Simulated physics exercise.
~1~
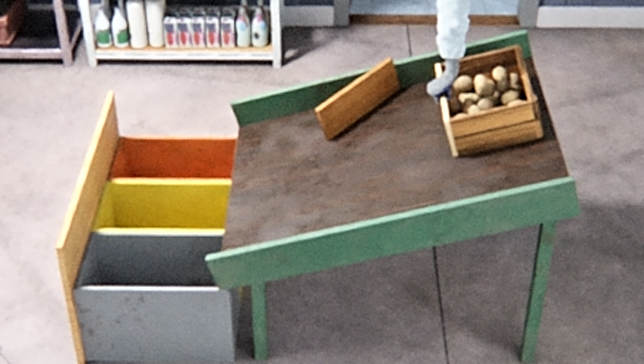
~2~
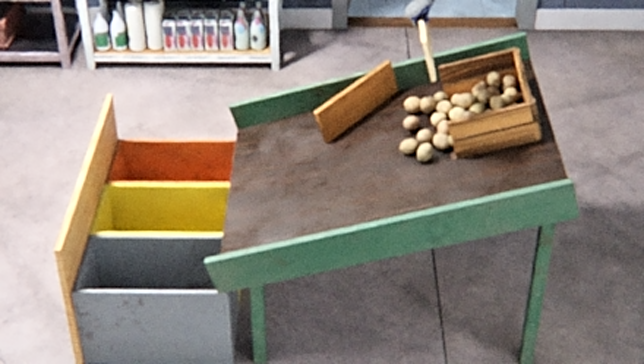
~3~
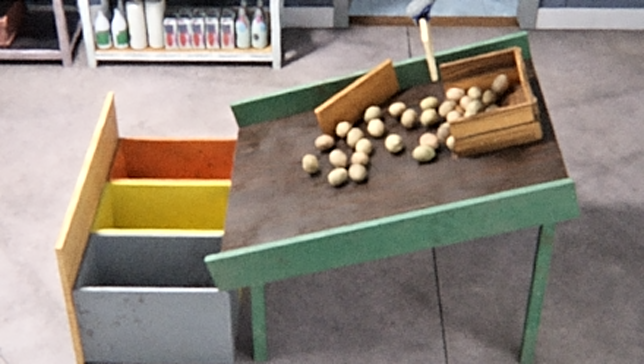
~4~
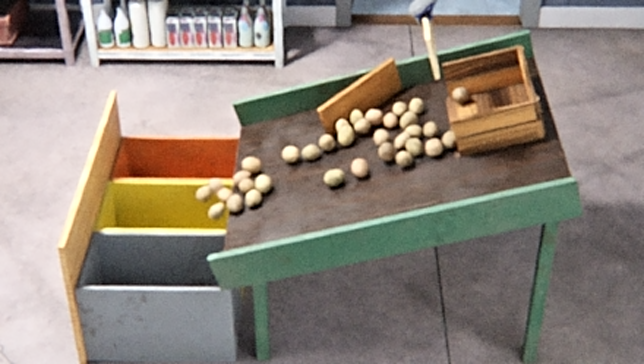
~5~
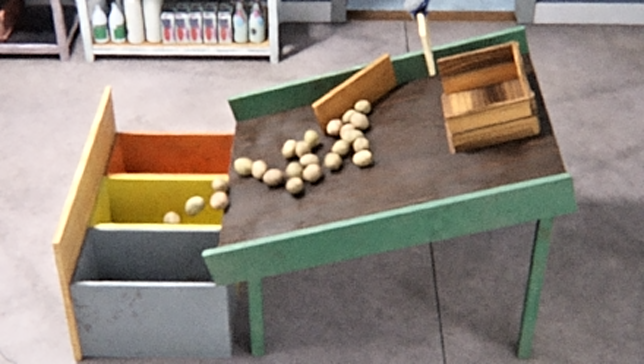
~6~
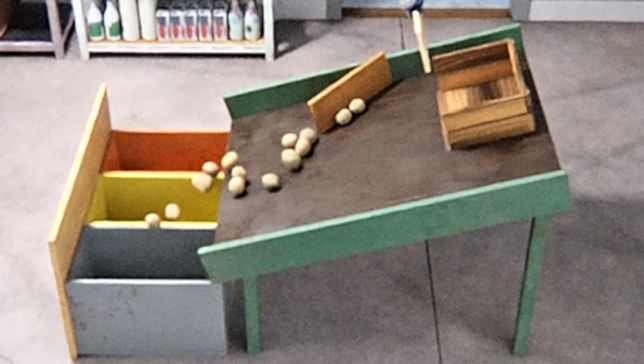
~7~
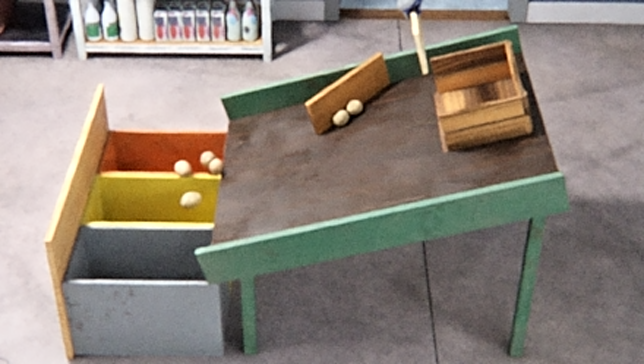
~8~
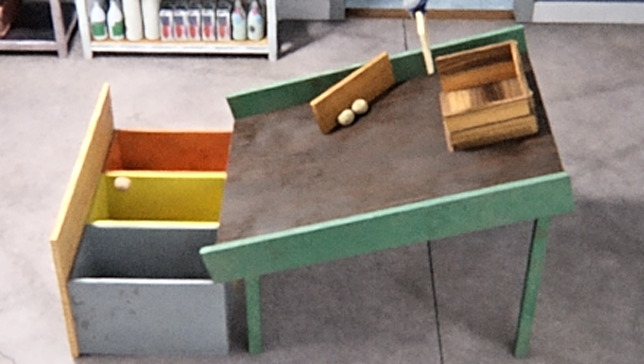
Gloved hand lifting a gate from a wooden pen, potatoes rolling down a sloped table into bins, two resting against an angled board.
